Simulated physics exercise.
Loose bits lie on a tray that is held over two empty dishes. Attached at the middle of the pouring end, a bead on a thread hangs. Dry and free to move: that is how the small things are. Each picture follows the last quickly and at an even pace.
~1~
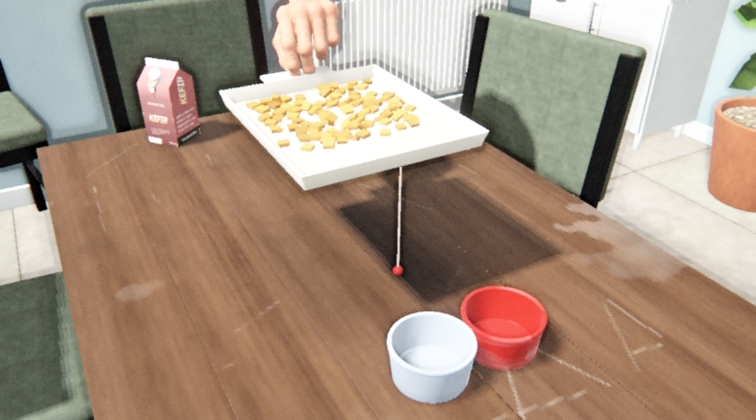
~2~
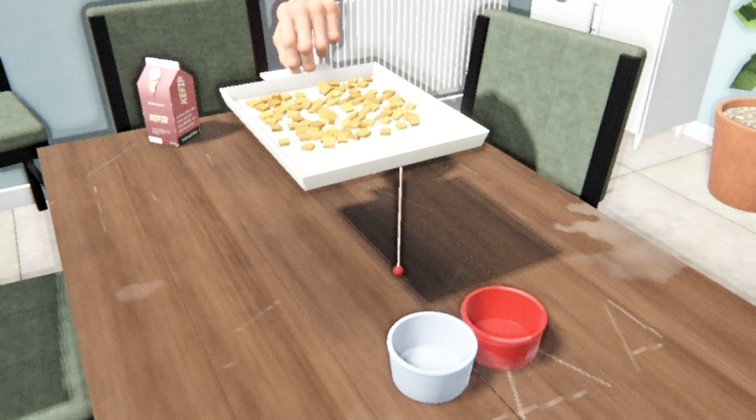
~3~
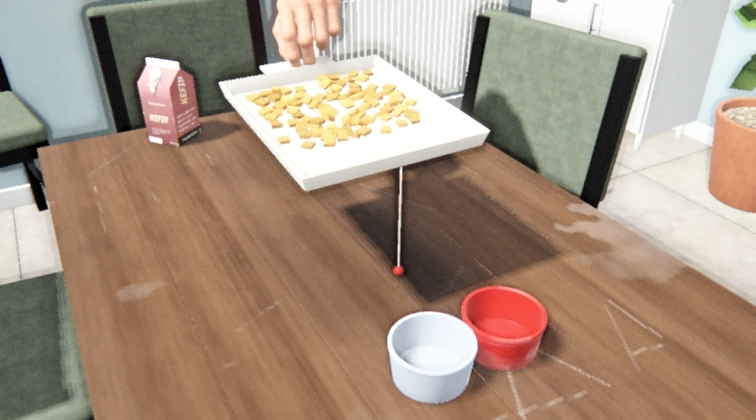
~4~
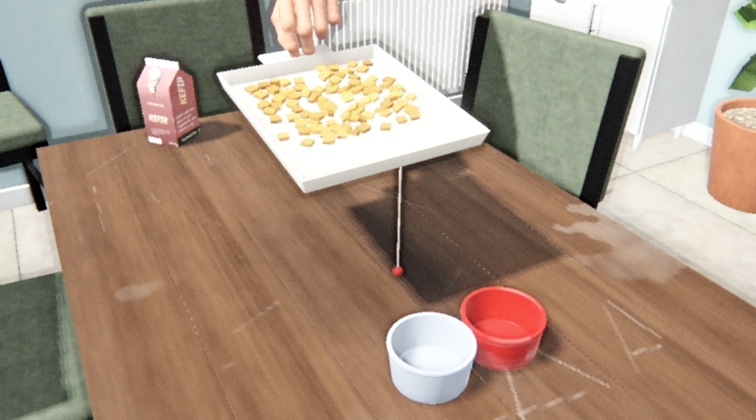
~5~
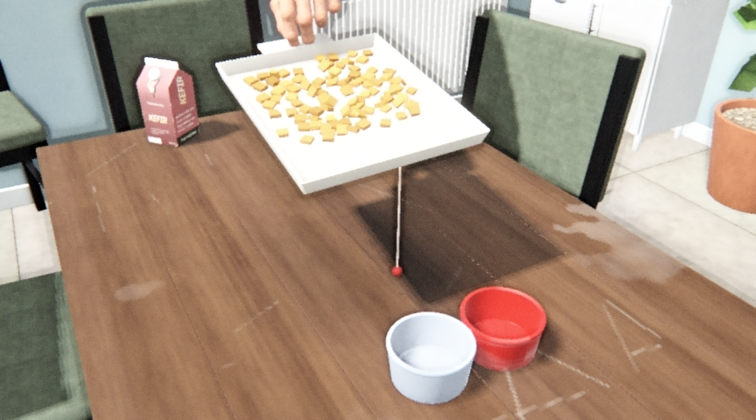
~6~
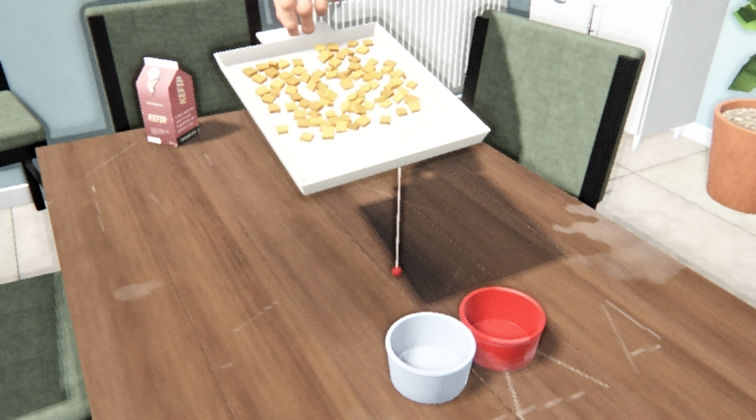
A hand slowly raising the far end of a white tray of small golden squares above two empty dishes on a wooden table.
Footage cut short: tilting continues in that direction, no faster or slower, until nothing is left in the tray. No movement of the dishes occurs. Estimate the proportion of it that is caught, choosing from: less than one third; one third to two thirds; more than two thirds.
Proportion caught: Less than one third.
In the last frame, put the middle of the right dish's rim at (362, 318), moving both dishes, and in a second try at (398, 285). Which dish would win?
Taking them in turn, it's the one to the right and then the one to the left.
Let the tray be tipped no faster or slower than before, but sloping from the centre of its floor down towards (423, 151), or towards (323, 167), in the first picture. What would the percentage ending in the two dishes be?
10 and 0 per cent, in that order.
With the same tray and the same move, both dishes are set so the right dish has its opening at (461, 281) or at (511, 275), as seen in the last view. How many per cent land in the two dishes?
Some 50 percent in the first case, 20 percent in the second.
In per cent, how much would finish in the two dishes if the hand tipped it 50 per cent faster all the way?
It would be close to 10 per cent.
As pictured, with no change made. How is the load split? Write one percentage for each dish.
Left 10 %, right 0 %.
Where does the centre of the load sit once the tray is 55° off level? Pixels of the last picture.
Look around (367, 151) in the last picture.
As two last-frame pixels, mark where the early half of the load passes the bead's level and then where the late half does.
First half (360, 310); second half (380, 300).
Just after the last frame, tray tipped steeply; almost all on the tray; just a few in the air.
A moment on, tray tipped right over; the larger part on the tray; roughly a quarter outside both; just a few in the air.
Further on, tray tipped past a quarter turn; about a tenth in the left dish; just a few in the right dish; almost all outside both.
When it is over, tray tipped past a quarter turn; about a tenth in the left dish; just a few in the right dish; almost all outside both.
